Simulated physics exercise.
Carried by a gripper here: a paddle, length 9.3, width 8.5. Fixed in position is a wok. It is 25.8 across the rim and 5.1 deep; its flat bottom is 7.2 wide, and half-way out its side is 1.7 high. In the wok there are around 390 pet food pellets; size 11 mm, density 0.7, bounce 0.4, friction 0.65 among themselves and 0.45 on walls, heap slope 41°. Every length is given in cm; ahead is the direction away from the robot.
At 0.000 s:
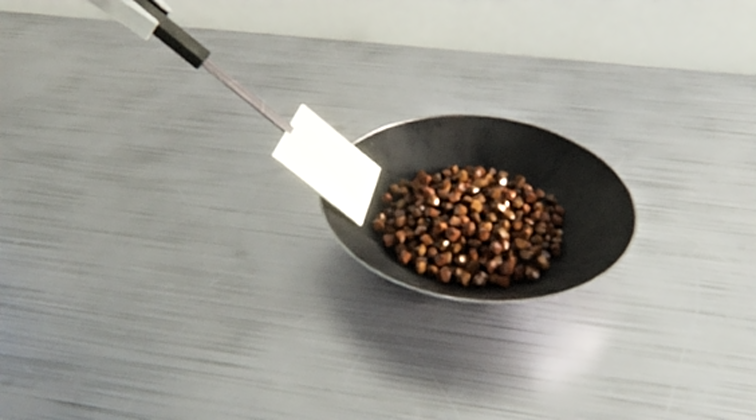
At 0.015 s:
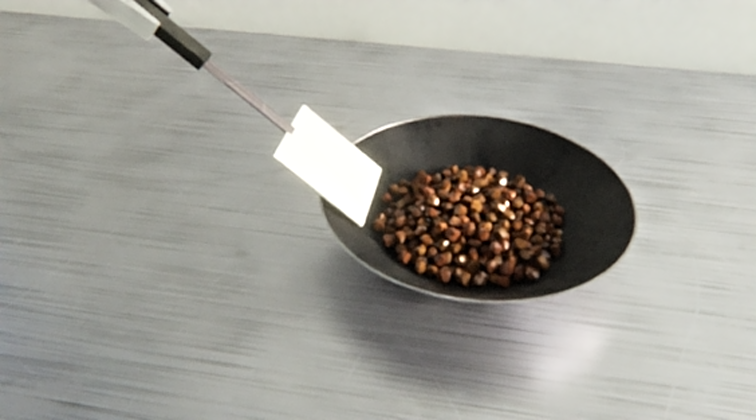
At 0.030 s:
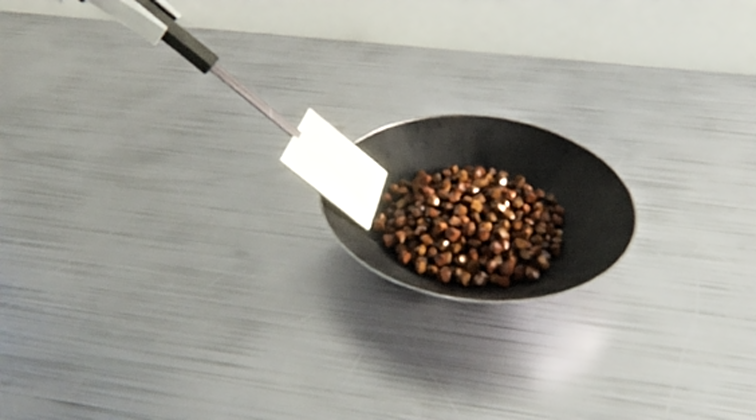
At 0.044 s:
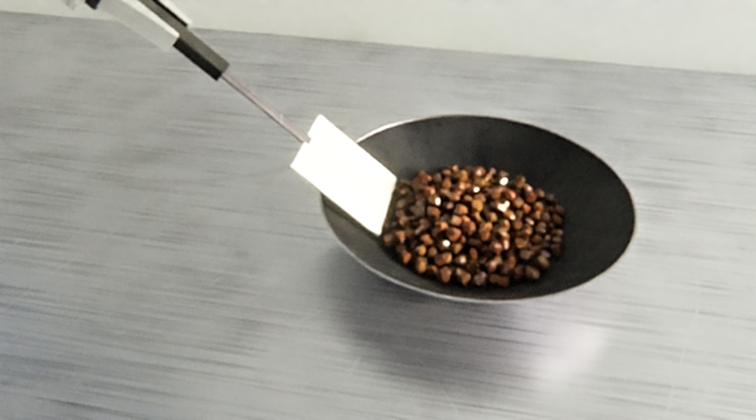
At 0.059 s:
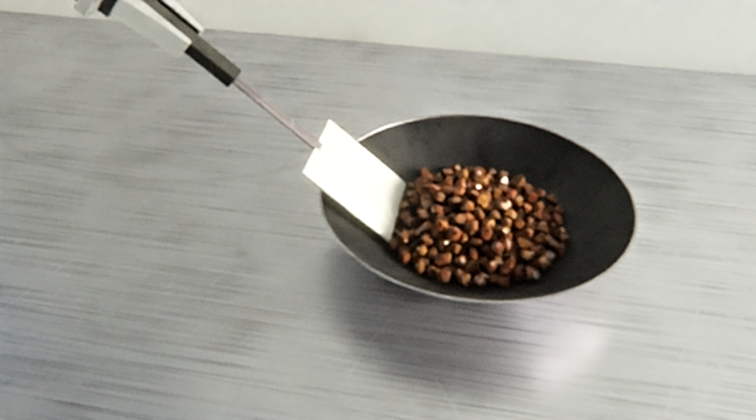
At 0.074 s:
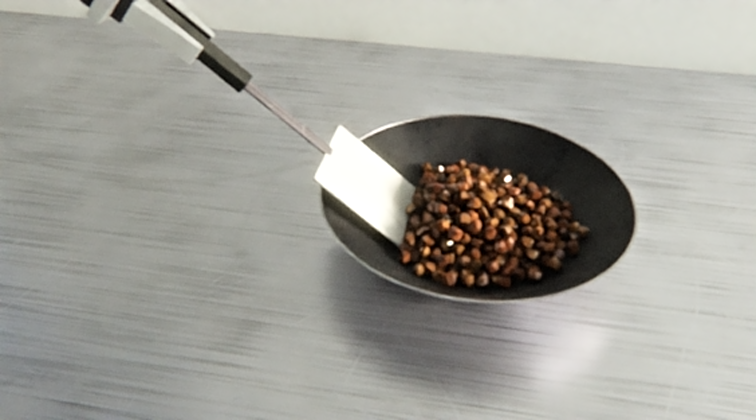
The footage shows a gripper-held white paddle sliding down and to the right into a dark wok of brown pellets on a grey surface, pressing against the heap's left side and pushing the pellets slightly rightward.
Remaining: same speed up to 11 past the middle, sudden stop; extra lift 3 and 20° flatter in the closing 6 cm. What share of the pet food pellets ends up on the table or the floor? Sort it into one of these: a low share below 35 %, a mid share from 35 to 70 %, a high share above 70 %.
A mid share, from 35 to 70 %.
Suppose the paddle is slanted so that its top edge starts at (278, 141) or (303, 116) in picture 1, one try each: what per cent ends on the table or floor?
Around 50 per cent, then around 60 per cent.
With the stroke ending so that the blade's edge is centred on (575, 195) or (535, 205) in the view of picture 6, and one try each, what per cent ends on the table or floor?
About 30 and 5 per cent.
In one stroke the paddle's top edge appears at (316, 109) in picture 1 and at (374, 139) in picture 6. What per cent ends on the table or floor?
65 %.
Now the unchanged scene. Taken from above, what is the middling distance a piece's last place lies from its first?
Near 16 cm, measured level.
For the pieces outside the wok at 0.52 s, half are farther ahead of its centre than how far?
Some 22 centimetres ahead.
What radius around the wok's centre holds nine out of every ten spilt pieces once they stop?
I'd estimate close to 30 centimetres.
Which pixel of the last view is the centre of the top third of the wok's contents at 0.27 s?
(603, 195).
After 0.17 s, sloping 40°, highest piece 7 above the table; 386 in the wok, 2 on the blade or in flight.
After 0.27 s, sloping 34°, highest piece 9 above the table; 349 in the wok, 3 on the table or floor, 36 on the blade or in flight.
After 0.52 s, sloping 20°, highest piece 6 above the table; 217 on the table or floor, 169 in the wok, 2 on the blade or in flight.
After 1.57 s, sloping 20°, highest piece 6 above the table; 219 on the table or floor, 169 in the wok.
In the end, 219 on the table or floor, 169 in the wok. That is 56 % on the table or floor.
